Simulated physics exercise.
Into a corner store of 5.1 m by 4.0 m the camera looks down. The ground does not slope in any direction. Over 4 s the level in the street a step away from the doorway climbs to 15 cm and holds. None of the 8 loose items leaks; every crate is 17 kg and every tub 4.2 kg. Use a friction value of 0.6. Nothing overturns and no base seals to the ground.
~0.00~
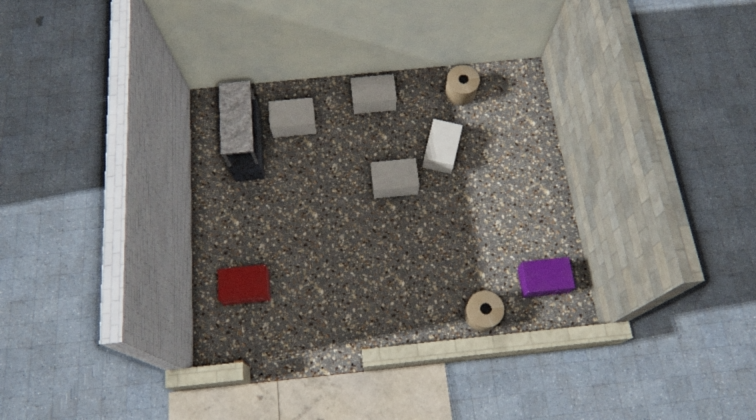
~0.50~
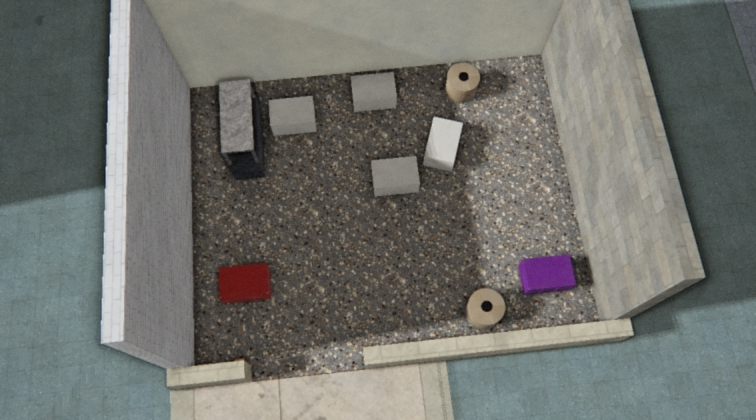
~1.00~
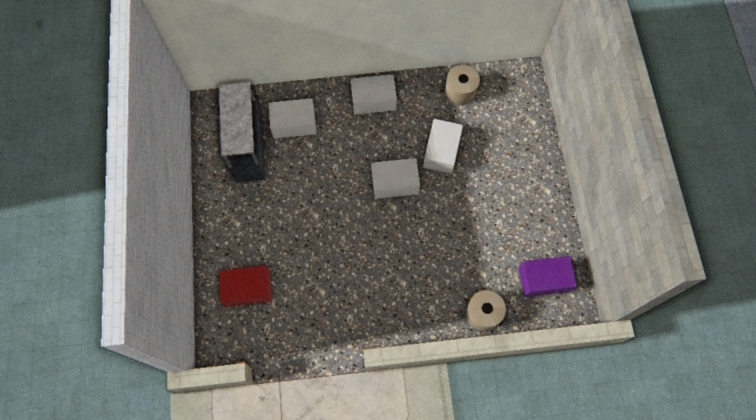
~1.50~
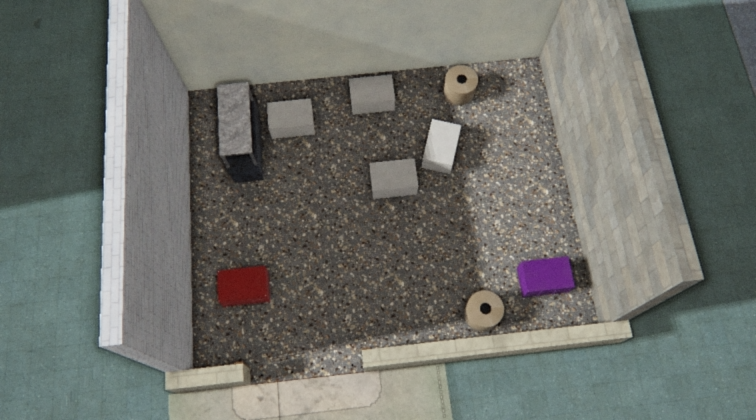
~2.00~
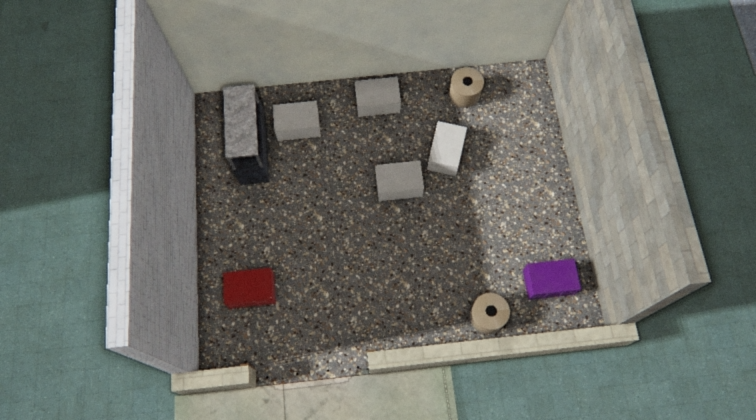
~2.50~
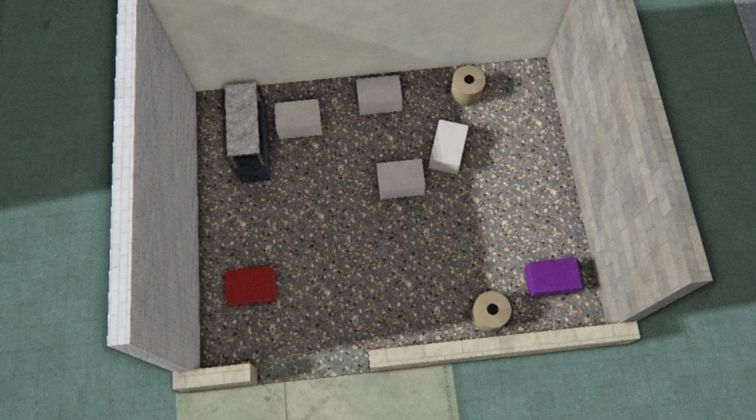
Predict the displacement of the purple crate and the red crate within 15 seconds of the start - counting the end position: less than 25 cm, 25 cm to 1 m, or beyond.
Expect the purple crate to be about where it started and the red crate to be a little shifted.
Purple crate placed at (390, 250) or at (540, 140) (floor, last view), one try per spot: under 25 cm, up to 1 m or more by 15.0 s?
Taking them in order, it keeps its spot and then it edges a short distance.
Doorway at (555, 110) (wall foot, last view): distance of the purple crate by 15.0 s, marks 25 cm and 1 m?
Result for the purple crate: Negligible displacement.
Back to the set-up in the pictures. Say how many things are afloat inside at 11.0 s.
Tally: 1 of them.
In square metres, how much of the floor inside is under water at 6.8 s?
Wet area: Approx. 11.5 m2.
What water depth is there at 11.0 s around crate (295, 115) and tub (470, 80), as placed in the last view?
Roughly 6 and 5 cm.
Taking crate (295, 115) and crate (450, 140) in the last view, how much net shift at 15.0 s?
50 cm, 0 cm.
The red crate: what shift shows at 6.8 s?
Around 30 cm from the start by that time.
After 3.5 s the purple crate is near (555, 275), 0.0 m from its start, aground; the red crate is near (249, 284), 0.0 m from its start, aground; 0 afloat.
After 6.8 s the purple crate is near (555, 275), 0.0 m from its start, aground; the red crate is near (242, 265), 0.3 m from its start, aground; 0 afloat.
After 11.0 s the purple crate is near (555, 275), 0.0 m from its start, aground; the red crate is near (236, 256), 0.4 m from its start, aground; 1 afloat.
After 15.0 s the purple crate is near (555, 275), 0.0 m from its start, aground; the red crate is near (220, 299), 0.4 m from its start, afloat; 6 afloat.
